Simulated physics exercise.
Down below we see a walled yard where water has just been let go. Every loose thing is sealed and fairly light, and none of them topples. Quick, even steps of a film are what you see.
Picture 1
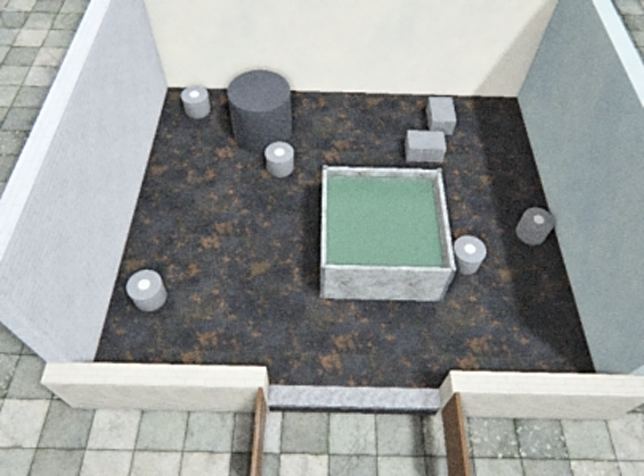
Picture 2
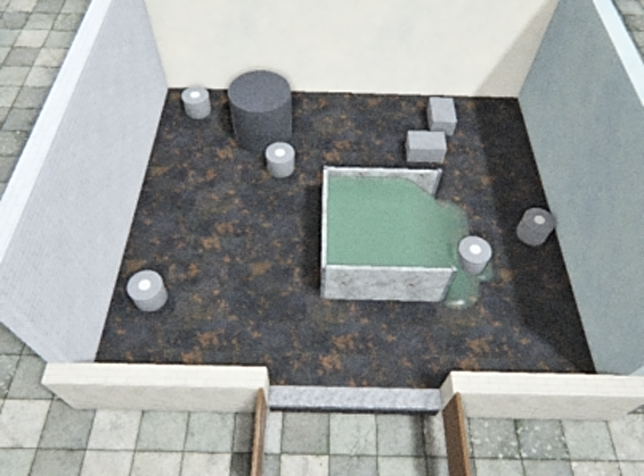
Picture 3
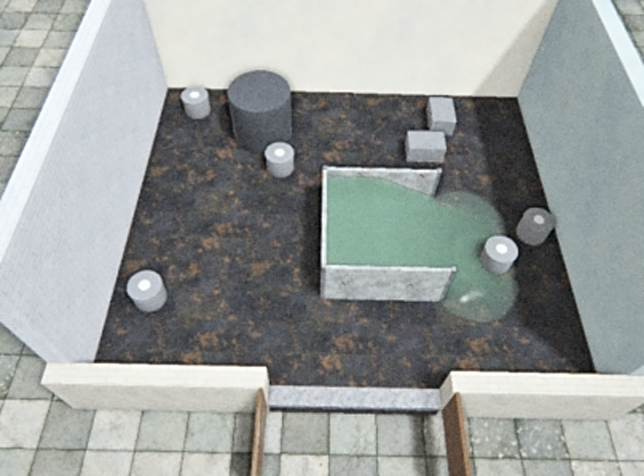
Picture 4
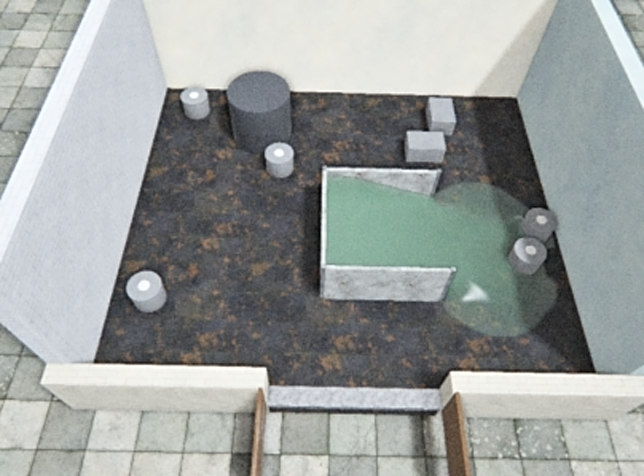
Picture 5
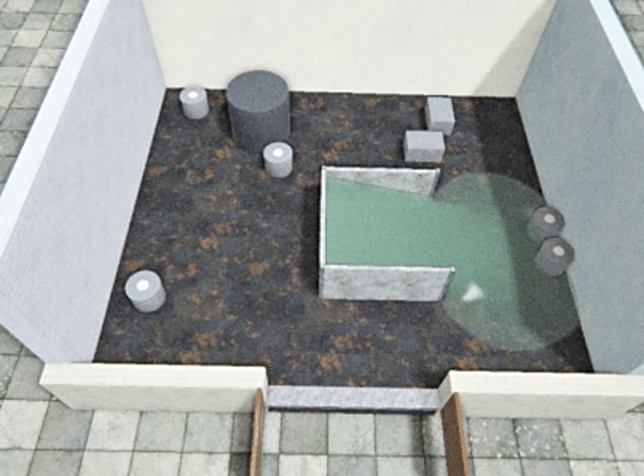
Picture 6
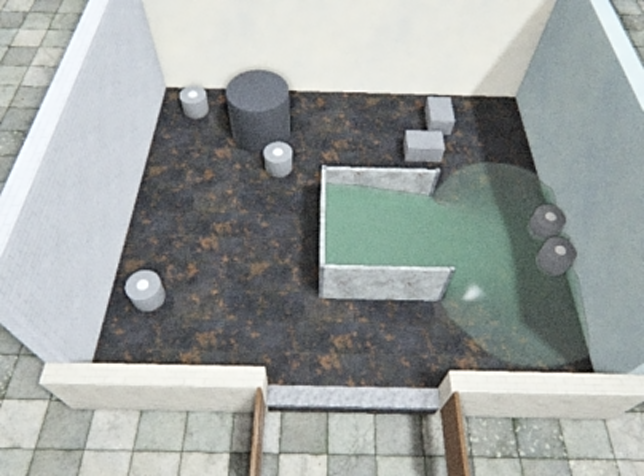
Green water spilling from an open-sided box across a walled yard, pushing one small grey tub rightward beside another, which shifts slightly.
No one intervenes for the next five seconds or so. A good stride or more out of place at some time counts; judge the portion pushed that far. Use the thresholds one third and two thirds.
I'd put it between one third and two thirds.
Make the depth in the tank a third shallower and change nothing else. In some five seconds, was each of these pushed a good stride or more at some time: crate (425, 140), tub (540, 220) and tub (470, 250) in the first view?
Going through them in turn, I'd say never got there, then got there, then got there.
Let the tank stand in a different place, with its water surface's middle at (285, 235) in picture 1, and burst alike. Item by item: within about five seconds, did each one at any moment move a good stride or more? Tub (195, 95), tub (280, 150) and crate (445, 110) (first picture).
First never went far, then never went far, then displaced far.
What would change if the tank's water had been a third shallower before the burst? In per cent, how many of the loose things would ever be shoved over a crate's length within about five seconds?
By my count, 40 %.
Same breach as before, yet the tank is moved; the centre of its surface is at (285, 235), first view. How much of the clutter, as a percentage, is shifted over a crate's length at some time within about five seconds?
I'd put it at around 40 per cent.
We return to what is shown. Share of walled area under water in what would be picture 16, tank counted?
Estimate: About 35 %.
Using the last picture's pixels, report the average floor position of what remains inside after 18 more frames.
Around pixel (319, 179).
A moment on, 1 of 7 are well off their spots; 2 afloat.
Next, 2 of 7 are well off their spots; 1 afloat.
Later, 3 of 7 are well off their spots; 1 afloat.
In the end, 3 of 7 are well off their spots, and 3 have been at some point; 2 afloat.
